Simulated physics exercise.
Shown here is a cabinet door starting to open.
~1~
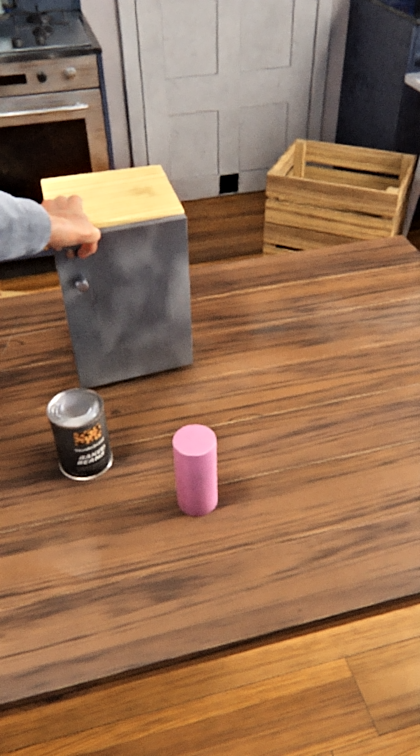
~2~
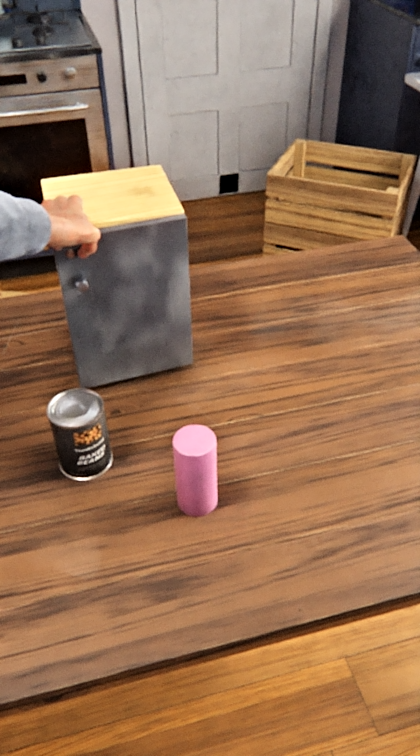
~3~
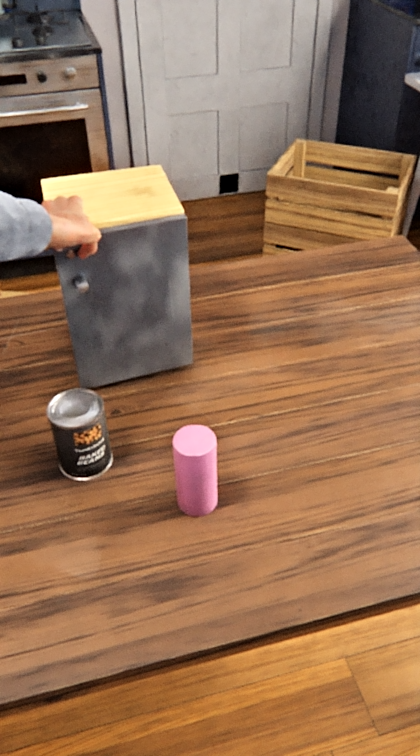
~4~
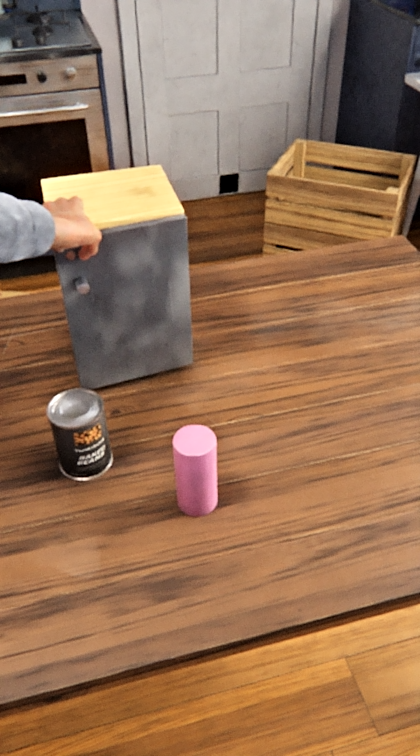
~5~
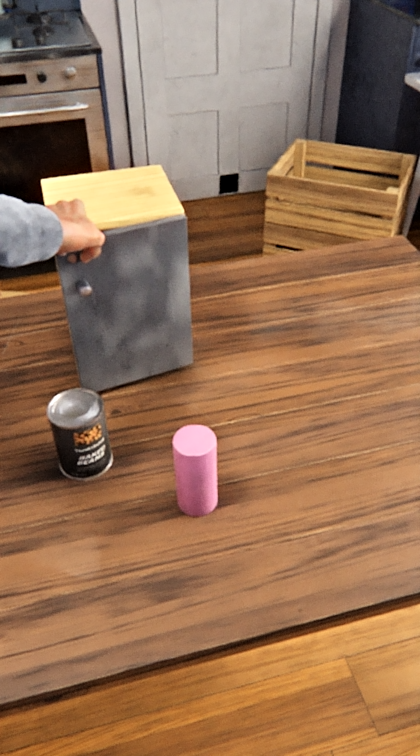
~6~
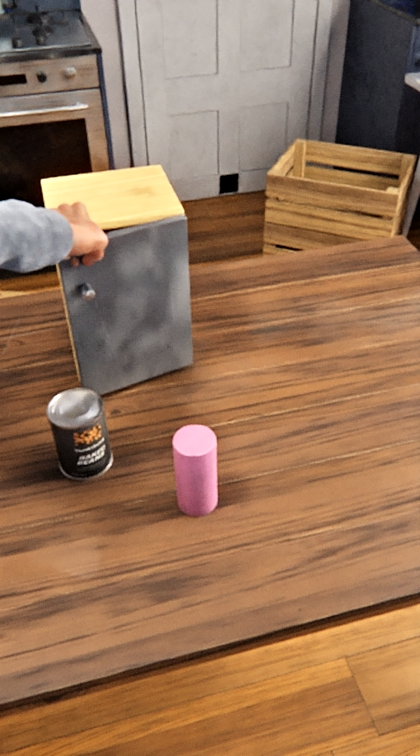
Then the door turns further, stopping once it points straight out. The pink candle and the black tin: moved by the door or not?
Outcome - pink candle: Not moved; black tin: Not moved.
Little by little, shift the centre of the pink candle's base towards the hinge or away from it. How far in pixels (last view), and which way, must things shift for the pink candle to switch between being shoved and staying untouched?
Go up by close to 40 pixels and it flips.
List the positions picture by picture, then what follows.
The first picture shows door 4° open; pink candle (196, 471); black tin (81, 435); door (131, 310).
The second picture shows door 4° open; black tin (81, 435); door (131, 310).
The third picture shows door 4° open; pink candle (196, 472); door (131, 311).
The fourth picture shows door 6° open; black tin (81, 435); door (132, 311).
The fifth picture shows door 9° open; pink candle (196, 472); door (133, 313).
The sixth picture shows door 12° open; pink candle (196, 472); black tin (81, 435); door (134, 315).
Then, 0.88 s later than the last frame, door 53° open; pink candle at rest near (196, 472); black tin at rest near (81, 435).
When it is over, the pink candle escapes contact, near (196, 472); the black tin escapes contact, near (81, 435).
